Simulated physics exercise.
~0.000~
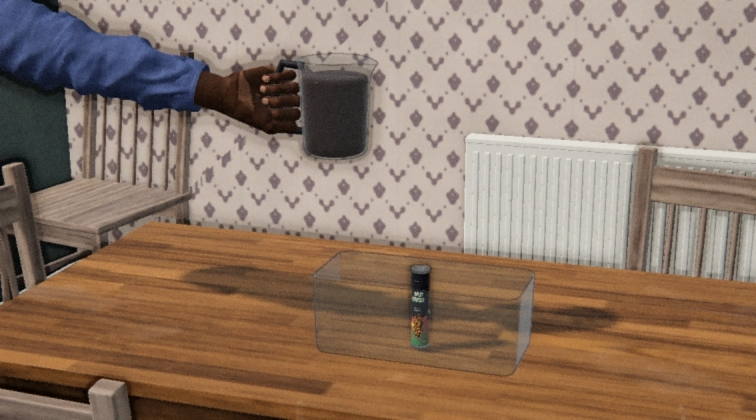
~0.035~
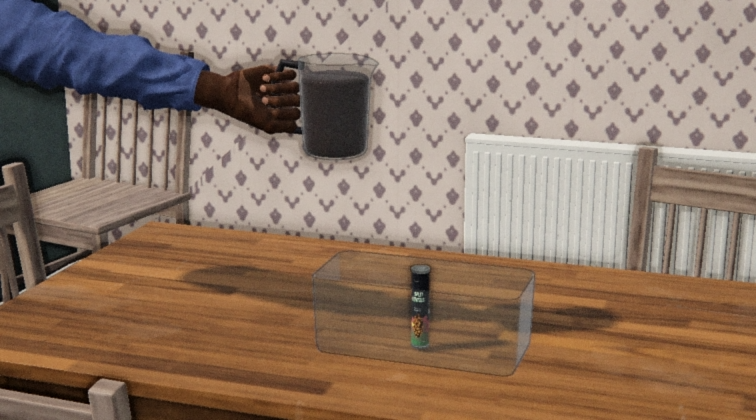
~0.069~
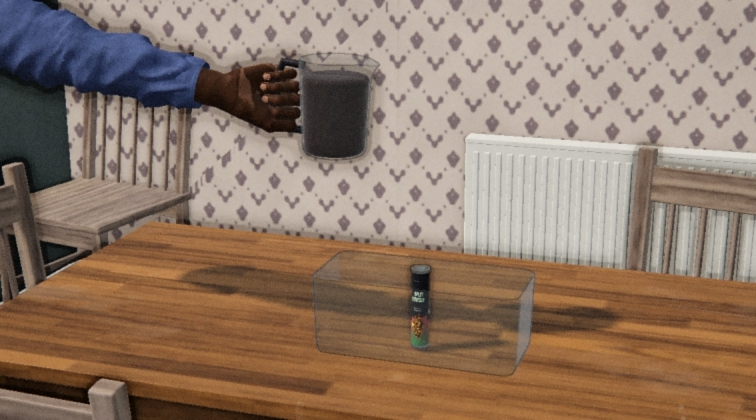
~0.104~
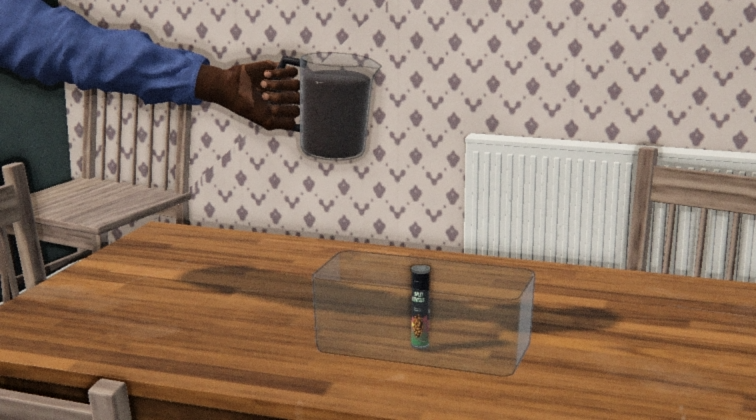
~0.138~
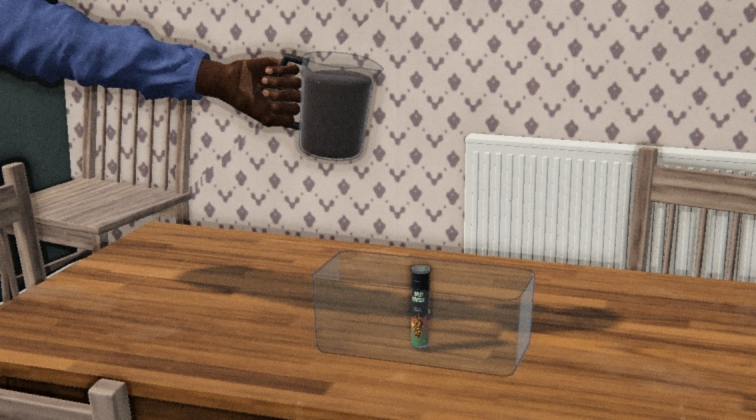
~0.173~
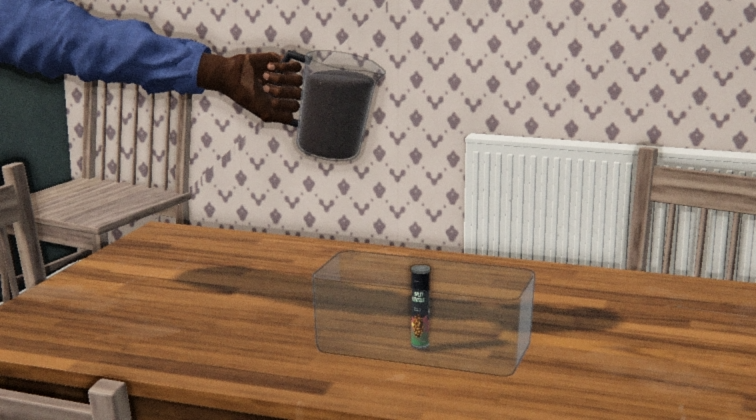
A clear jug of dark coffee, held at the upper left by a hand in a blue sleeve, starts upright and then leans slightly to the right, slowly at first. Below it, a long, clear, empty basin sits on a brown wooden table, with a small dark and green container at it. The steady, slightly raised view shows a dining room with patterned wallpaper, wooden chairs and a white radiator.
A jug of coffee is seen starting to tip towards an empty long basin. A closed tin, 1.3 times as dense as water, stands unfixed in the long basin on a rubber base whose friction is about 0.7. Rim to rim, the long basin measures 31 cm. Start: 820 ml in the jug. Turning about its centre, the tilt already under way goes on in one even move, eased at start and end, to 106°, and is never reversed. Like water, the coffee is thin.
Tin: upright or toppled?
Upright.
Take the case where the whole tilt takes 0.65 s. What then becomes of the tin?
So the tin will hold steady.
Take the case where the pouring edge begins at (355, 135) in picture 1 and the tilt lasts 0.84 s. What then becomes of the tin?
Result: Tin tipped over.
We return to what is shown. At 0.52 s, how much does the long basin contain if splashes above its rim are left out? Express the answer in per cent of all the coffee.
I reckon close to 0 percent of it.
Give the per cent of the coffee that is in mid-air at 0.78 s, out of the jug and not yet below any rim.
Near 36 percent.
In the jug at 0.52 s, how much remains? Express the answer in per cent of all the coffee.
At that time about 84 in a hundred parts are still held.
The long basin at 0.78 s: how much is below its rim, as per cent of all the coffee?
32 per cent, give or take a little.
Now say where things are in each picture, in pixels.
In the first frame, it leans 0°; its right rim is at (378, 63); the coffee meets the walls at (305, 74) and (369, 78); the long basin's rim runs from (326, 265) to (527, 286); the tin's top is at (421, 272).
In the second frame, it leans 0°; its right rim is at (378, 63); the coffee meets the walls at (305, 74) and (369, 78).
In the third frame, it leans 2°; its right rim is at (379, 64); the coffee meets the walls at (306, 74) and (369, 79).
In the fourth frame, it leans 4°; its right rim is at (381, 66); the coffee meets the walls at (307, 73) and (370, 79).
In the fifth frame, it leans 7°; its right rim is at (383, 69); the coffee meets the walls at (308, 74) and (372, 80).
In the sixth frame, it leans 11°; its right rim is at (385, 72); the coffee meets the walls at (310, 75) and (375, 81).
After 0.52 s the tilt is 73° and 84 per cent is still to pour; the tin stands where it began.
After 0.78 s the tilt is 105° and 32 per cent is still to pour; the tin stands where it began.
After 1.05 s the tilt is 106° and 4 per cent is still to pour; the tin stands where it began.
After 1.34 s the tilt is 106° and 0 per cent is still to pour; the tin stands where it began.
In the end the tin stands where it began.
